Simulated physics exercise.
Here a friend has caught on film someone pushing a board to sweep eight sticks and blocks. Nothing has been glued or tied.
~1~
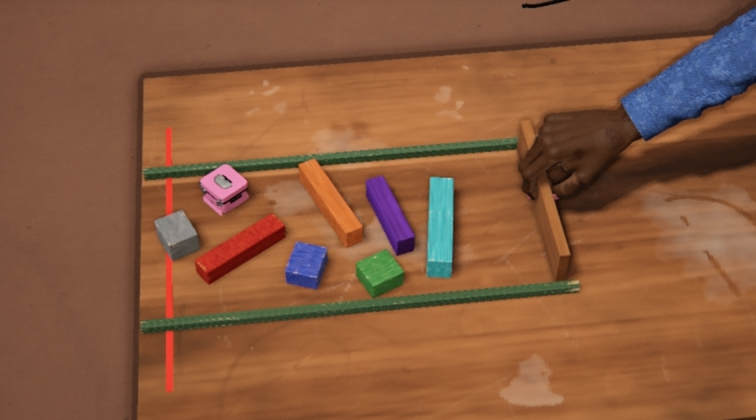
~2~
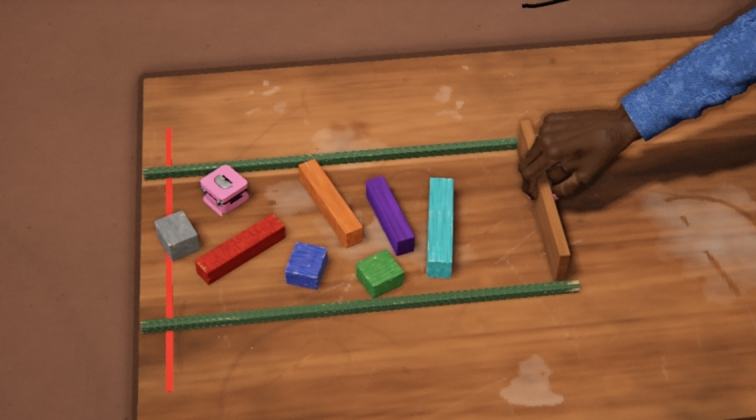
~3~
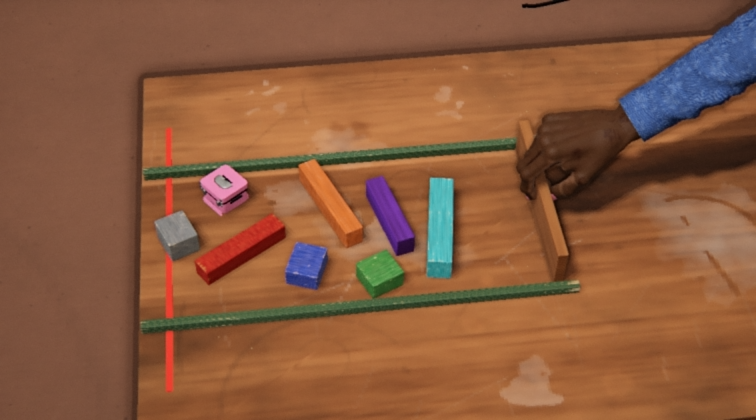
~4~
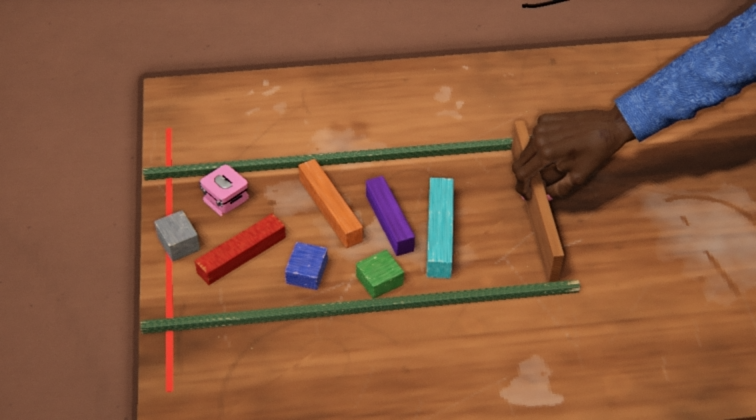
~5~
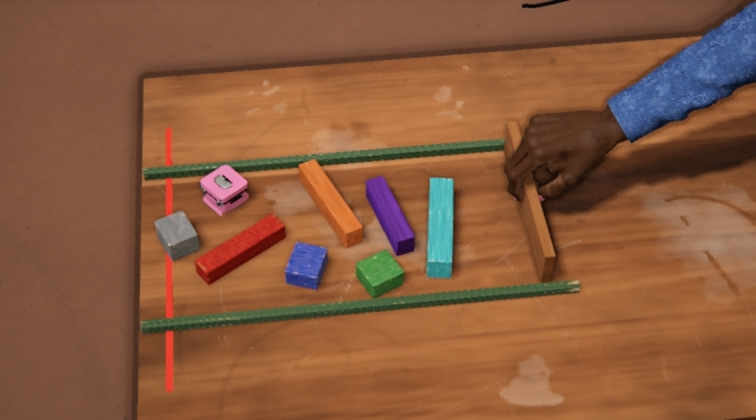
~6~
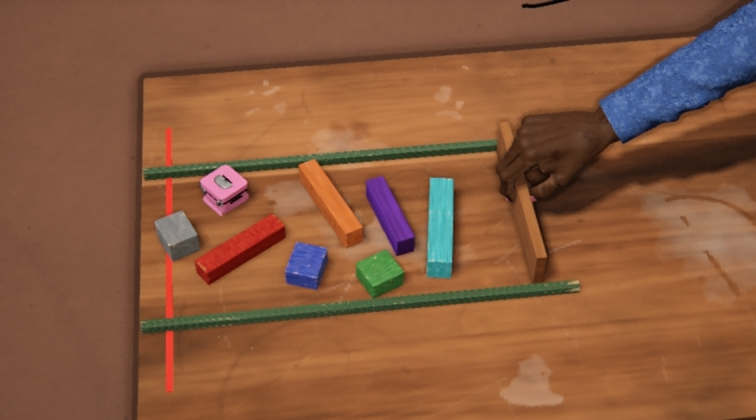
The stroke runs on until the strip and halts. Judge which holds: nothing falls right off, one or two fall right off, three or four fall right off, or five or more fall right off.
Five or more fall right off.
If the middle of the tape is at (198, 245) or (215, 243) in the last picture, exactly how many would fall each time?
4 and 3 down on the floor.
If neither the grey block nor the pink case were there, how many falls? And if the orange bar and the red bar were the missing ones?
The count is 5 in the first case and 4 in the second.
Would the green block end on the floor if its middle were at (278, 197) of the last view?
I reckon the green block drops away.
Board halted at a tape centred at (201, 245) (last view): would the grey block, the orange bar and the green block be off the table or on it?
Grey block - goes down, orange bar - stays in place, green block - stays in place.
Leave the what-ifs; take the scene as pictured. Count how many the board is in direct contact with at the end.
It touches 1.
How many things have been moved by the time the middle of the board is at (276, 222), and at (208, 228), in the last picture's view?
First 8, then 8.
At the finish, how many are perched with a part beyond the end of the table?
That adds up to 0.
Soon after, none off yet; grey block at rest near (177, 236); pink case at rest near (225, 191); red bar at rest near (241, 249).
In the end, the number that fall off is five or more; gone, purple stick, green block, orange bar, blue block, red bar, pink case and grey block.
